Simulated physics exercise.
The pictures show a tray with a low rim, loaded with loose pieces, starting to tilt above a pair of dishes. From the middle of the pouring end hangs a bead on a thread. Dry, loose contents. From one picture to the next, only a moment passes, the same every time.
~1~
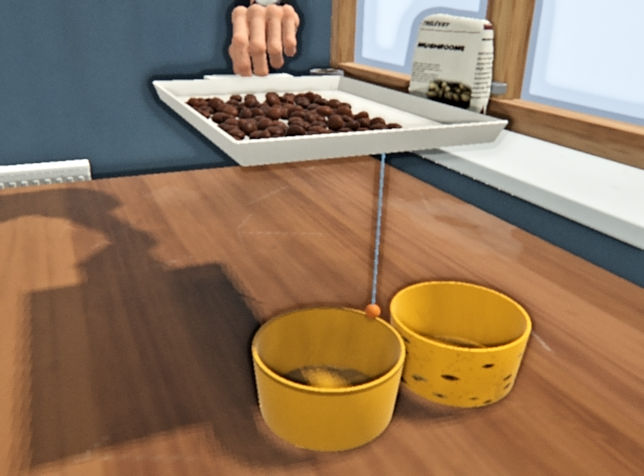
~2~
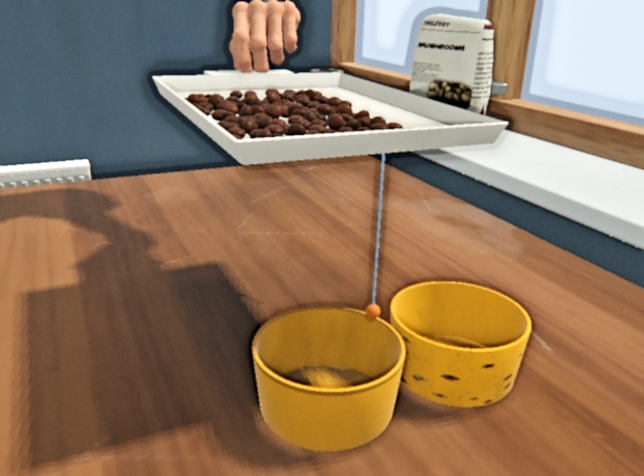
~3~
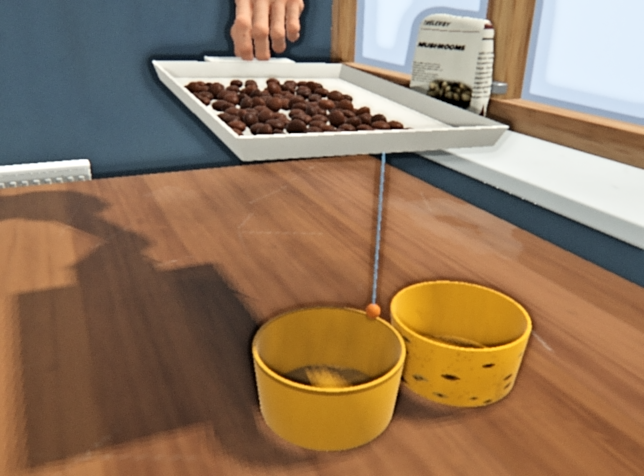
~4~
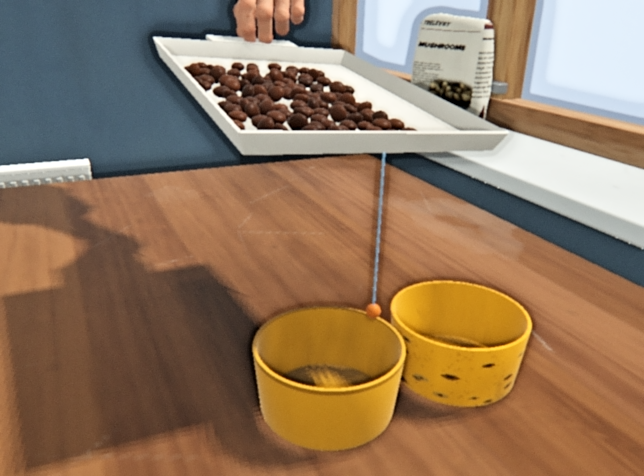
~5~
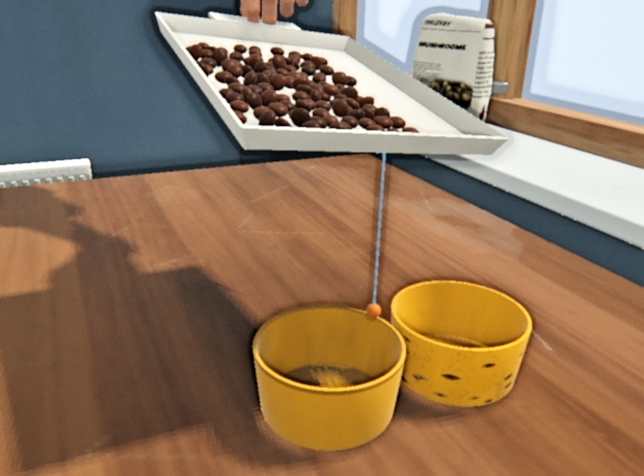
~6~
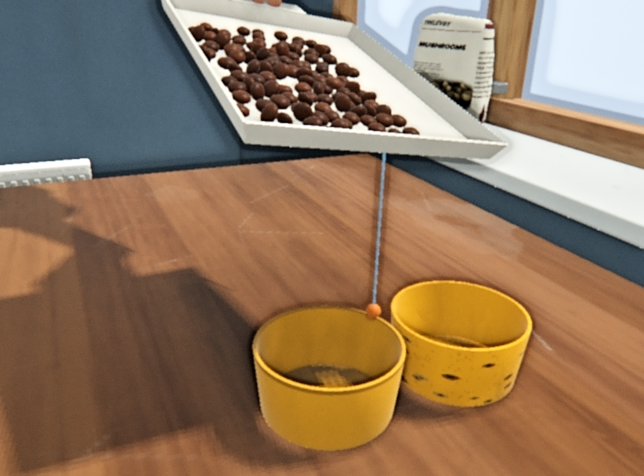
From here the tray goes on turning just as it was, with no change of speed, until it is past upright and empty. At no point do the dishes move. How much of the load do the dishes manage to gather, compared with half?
They gather more than half of it.
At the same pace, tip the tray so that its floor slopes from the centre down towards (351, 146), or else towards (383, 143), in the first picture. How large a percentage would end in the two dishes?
In order, 40 in a hundred and 40 in a hundred.
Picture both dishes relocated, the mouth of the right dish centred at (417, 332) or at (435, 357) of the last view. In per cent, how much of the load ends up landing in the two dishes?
About 40 and 30 per cent respectively.
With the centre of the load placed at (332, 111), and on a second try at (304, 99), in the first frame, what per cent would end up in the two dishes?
It would be roughly 80 per cent for the first and roughly 70 per cent for the second.
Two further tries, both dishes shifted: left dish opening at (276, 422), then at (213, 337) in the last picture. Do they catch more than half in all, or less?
Well, it comes to a lesser portion at first and a lesser portion after that.
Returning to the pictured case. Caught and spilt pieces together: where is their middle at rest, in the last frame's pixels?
At about (466, 362), give or take.
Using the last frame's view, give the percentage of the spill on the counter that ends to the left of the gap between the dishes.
It comes out at roughly 0 percent.
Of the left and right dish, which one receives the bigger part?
The one to the right.
Shortly afterwards, tray tipped steeply; the bulk on the tray; only a few in the right dish; near a quarter in the air.
Next, tray tipped past a quarter turn; only a few on the tray; the bulk in the right dish; a little outside both; a little in the air.
Some moments later, tray tipped past a quarter turn; the bulk in the right dish; near a quarter outside both.
In the end, tray tipped past a quarter turn; none at all in the left dish; the bulk in the right dish; near a quarter outside both.
